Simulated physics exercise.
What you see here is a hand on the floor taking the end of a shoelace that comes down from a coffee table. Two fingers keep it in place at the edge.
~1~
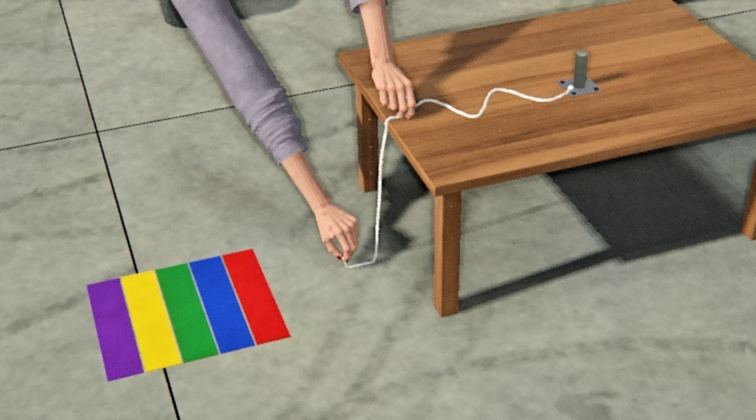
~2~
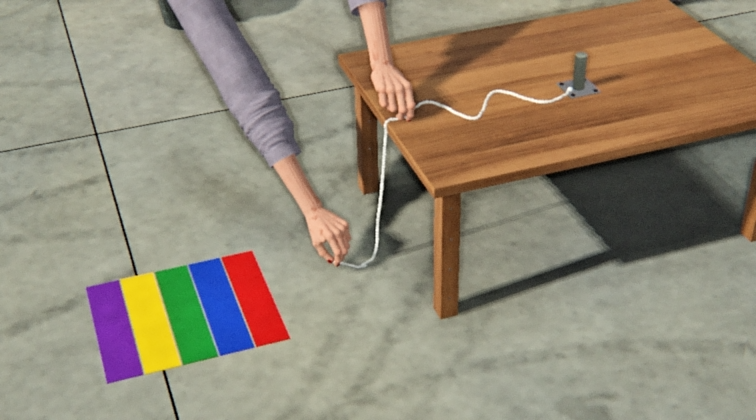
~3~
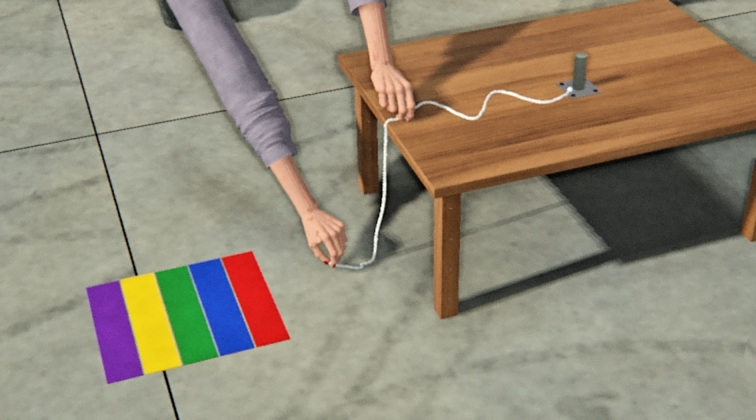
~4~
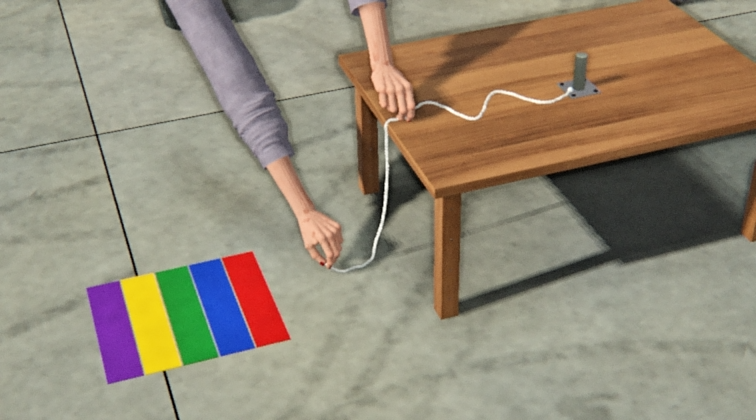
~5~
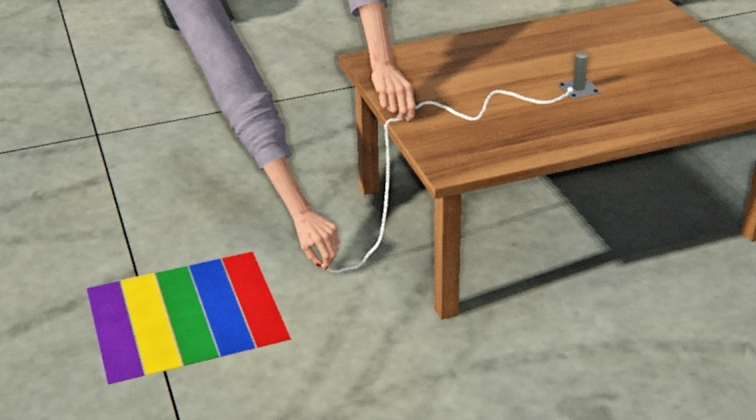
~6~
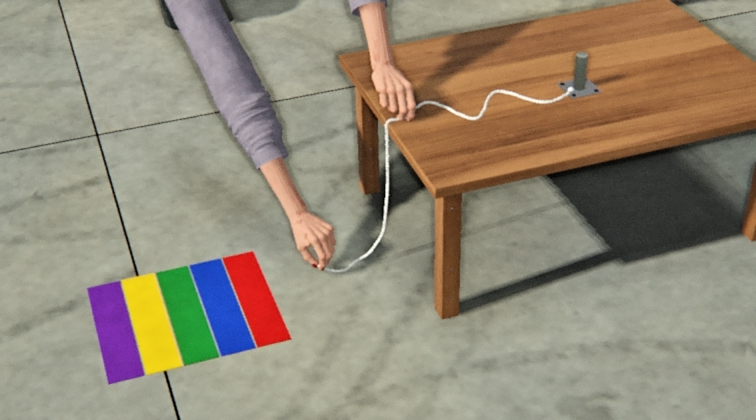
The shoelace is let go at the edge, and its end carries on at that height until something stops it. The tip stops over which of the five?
Over the yellow strip.
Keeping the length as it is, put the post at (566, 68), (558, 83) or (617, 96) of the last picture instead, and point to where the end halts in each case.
It works out at around (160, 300), (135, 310) and (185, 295) for the three tries.
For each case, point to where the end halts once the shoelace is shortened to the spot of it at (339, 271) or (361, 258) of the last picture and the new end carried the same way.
Around (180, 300) for the first cut and around (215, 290) for the second.
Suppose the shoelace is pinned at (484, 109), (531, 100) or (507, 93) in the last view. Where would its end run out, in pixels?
Going try by try, I'd put it close to (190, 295), then (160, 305), and finally (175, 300).
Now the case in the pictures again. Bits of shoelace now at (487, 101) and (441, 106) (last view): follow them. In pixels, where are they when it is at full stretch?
One finishes at (463, 109) and the other at (386, 126).
Soon after, end near (210, 291); over blue.
After that, end near (171, 300); over green.
At the stop, end near (148, 305); over yellow. The end stops over the yellow strip.
